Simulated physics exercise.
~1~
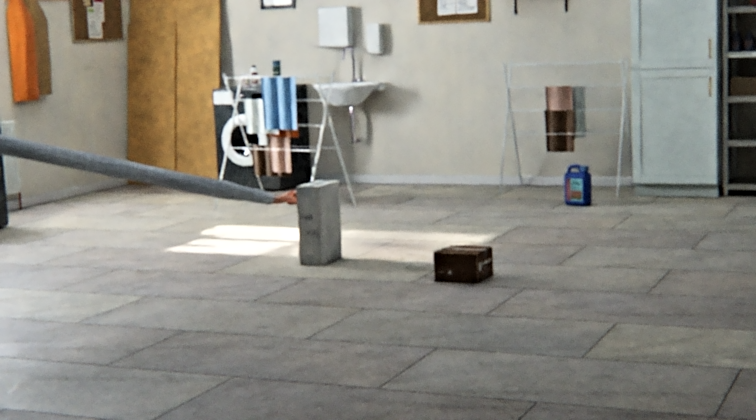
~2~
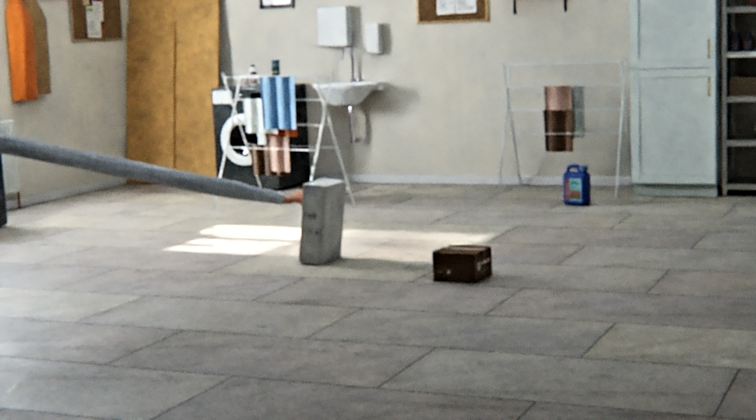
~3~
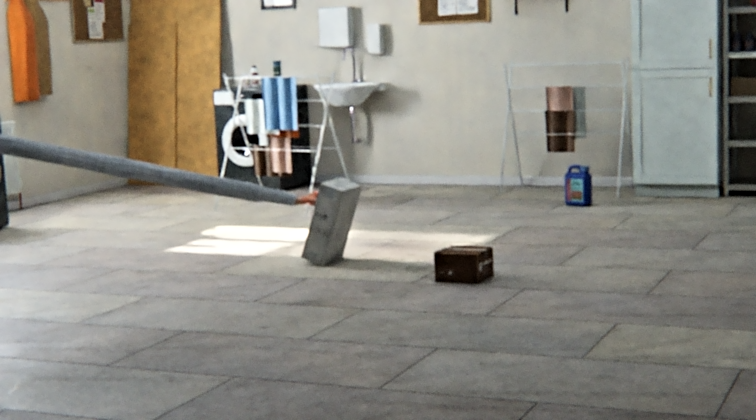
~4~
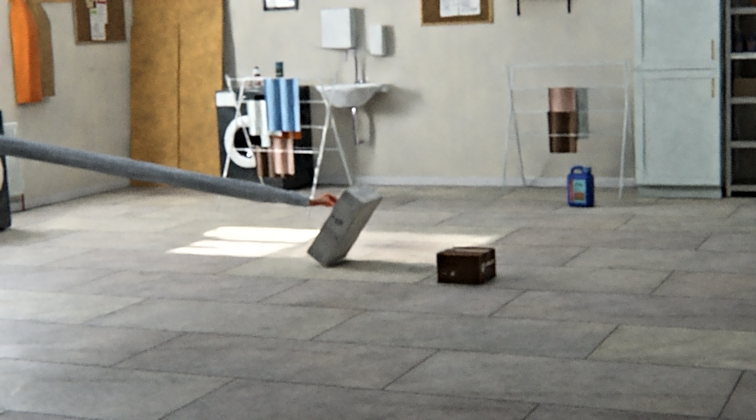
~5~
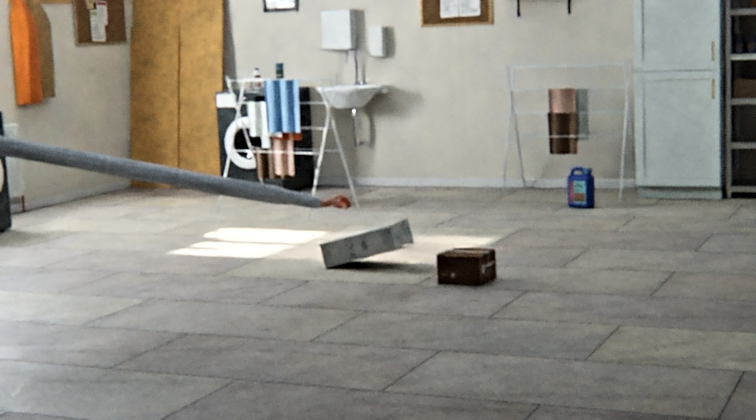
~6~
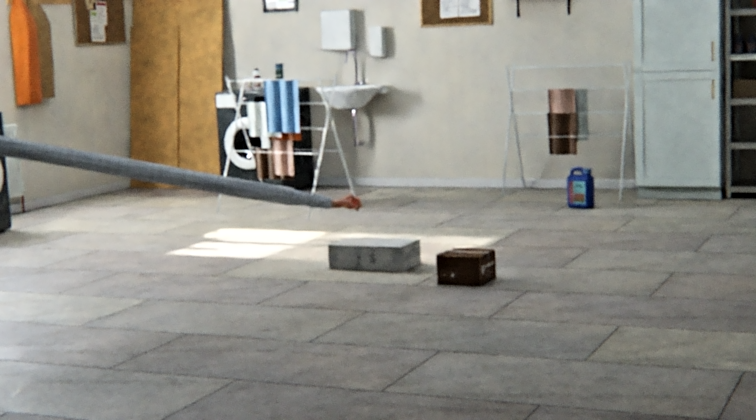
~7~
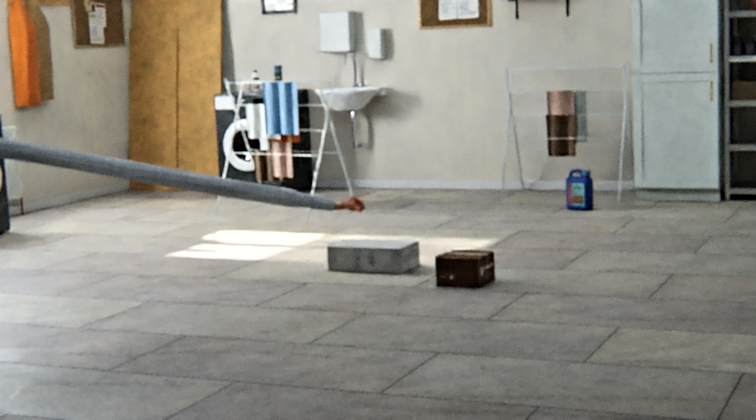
The footage shows a long grey pole with a reddish tip pushing the upper part of an upright pale grey block to the right in a tiled room, until the block leans, tips over and ends lying on its side beside a brown parcel that stays put.
